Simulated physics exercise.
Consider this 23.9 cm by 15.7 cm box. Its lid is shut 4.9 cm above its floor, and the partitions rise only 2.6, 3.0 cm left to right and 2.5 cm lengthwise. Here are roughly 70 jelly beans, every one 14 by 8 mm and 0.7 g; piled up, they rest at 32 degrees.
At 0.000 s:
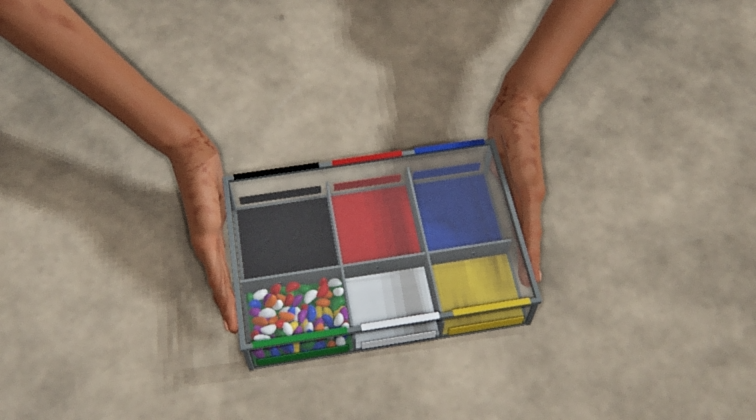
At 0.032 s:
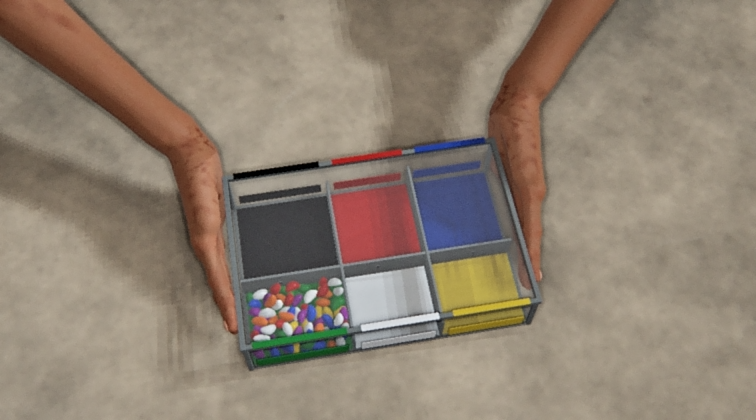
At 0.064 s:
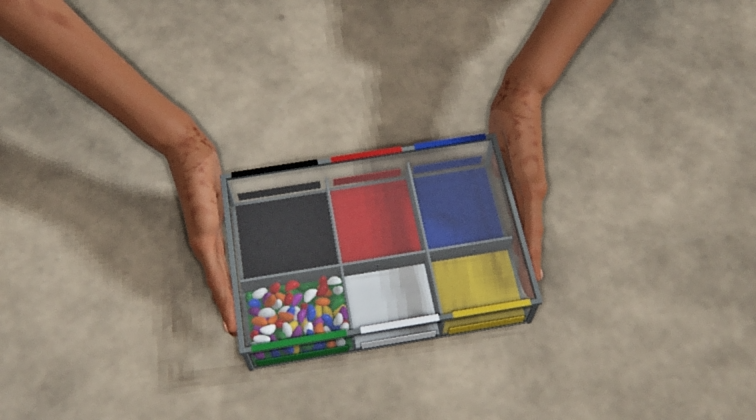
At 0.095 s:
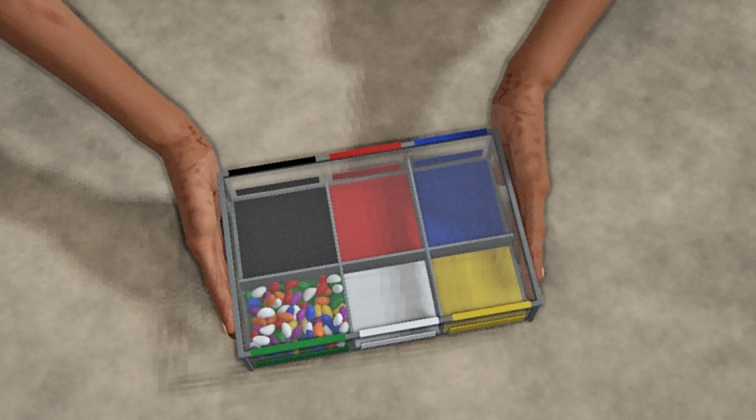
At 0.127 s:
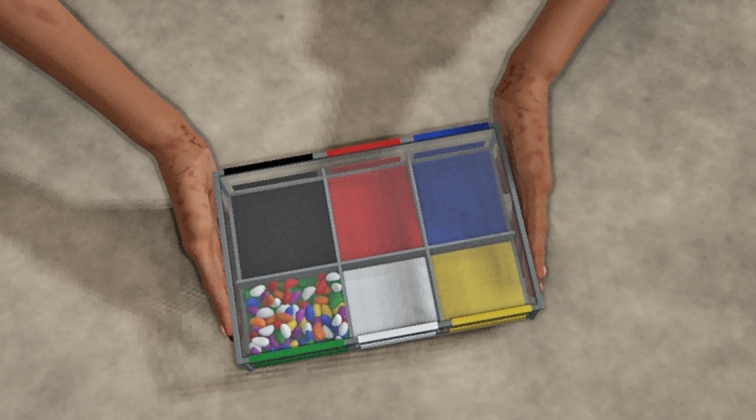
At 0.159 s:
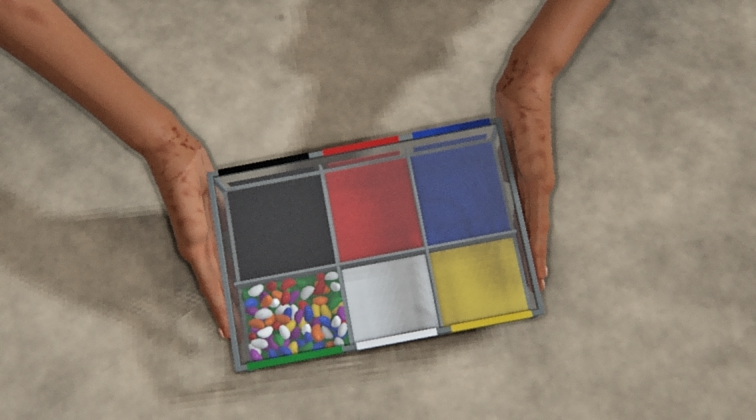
Two hands tilting a clear six-compartment box slightly toward its front left corner, colourful jelly beans staying in the green section.
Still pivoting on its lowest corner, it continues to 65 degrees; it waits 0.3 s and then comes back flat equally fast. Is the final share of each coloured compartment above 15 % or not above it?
Red - not above; blue - not above; green - above; yellow - not above; white - not above; black - not above.
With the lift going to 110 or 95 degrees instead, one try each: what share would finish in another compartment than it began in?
Some 0 and 0 per cent.
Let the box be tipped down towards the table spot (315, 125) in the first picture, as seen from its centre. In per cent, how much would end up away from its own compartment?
Estimate: Some 25 per cent.
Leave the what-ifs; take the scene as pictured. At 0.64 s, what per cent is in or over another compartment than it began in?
0 percent.
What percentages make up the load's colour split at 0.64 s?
In per cent: Red 0; blue 0; green 100; yellow 0; white 0; black 0.
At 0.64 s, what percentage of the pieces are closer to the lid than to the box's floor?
About 0 %.
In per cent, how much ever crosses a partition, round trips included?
Close to 0 in a hundred.
After 0.64 s, tilt 65 degrees; green 100 %.
Then, at 0.96 s, tilt 40 degrees; green 100 %.
Then, at 1.38 s, tilt 0 degrees; green 100 %.
By 1.7 s all is still; red 0 %, blue 0 %, green 100 %, yellow 0 %, white 0 %, black 0 %.
